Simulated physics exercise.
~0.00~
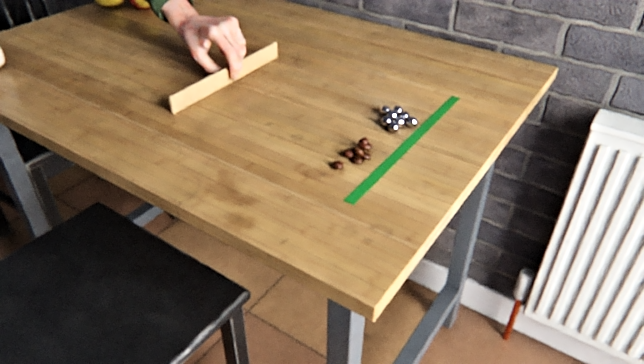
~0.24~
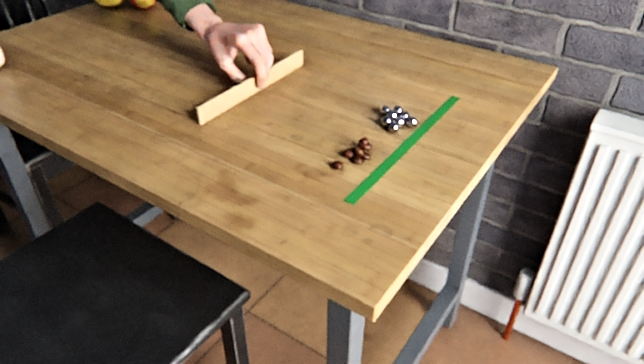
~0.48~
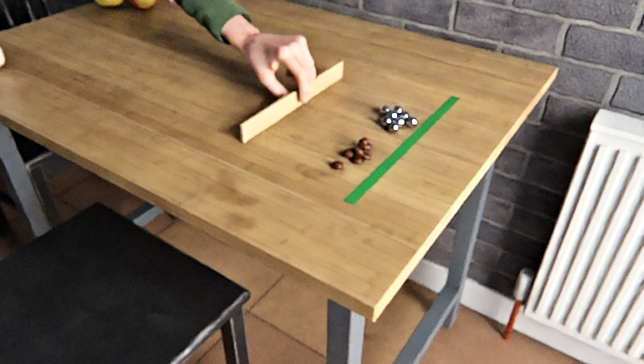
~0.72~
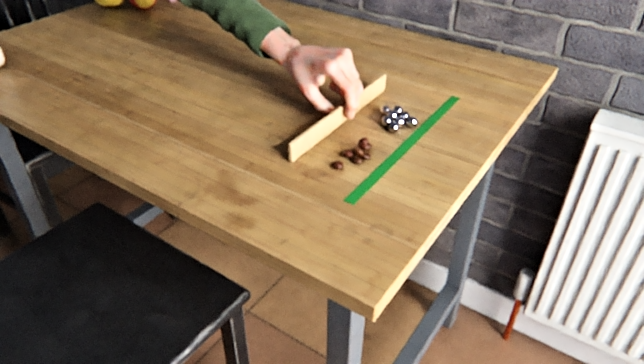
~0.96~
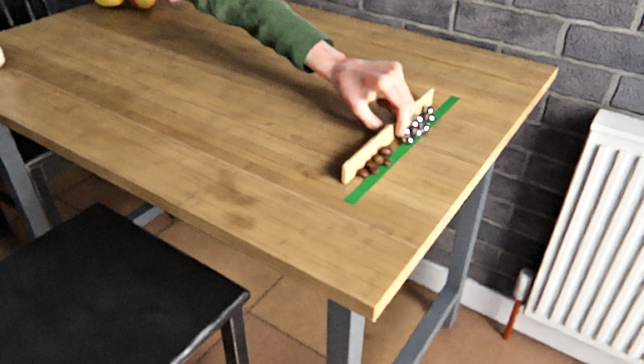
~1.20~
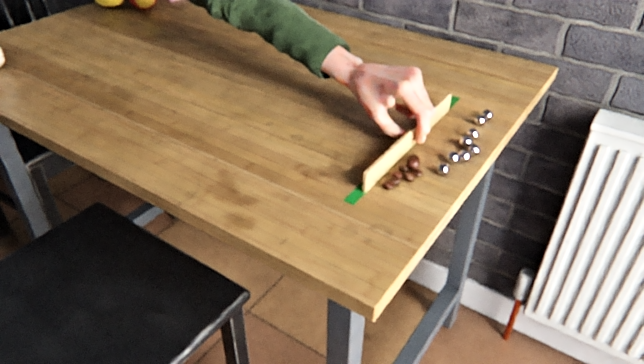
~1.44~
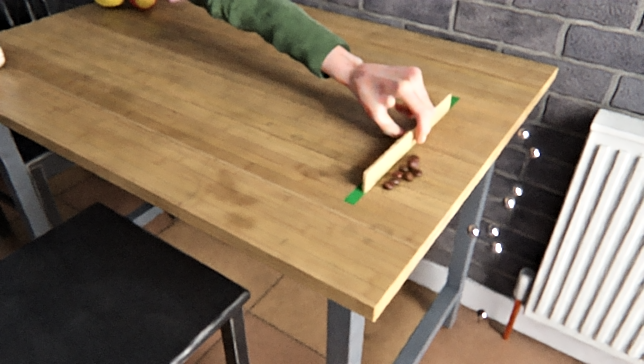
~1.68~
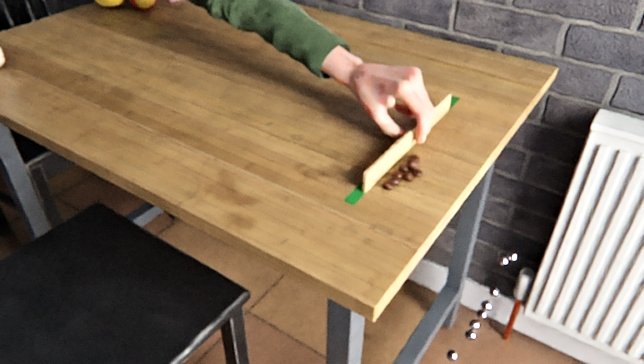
A hand slid an upright strip of card rightward across a wooden table into two small heaps, stopping at the green tape. The brown pieces stayed just past it on the tabletop, while the shiny black-and-white ones rolled off the edge and fell toward the floor.
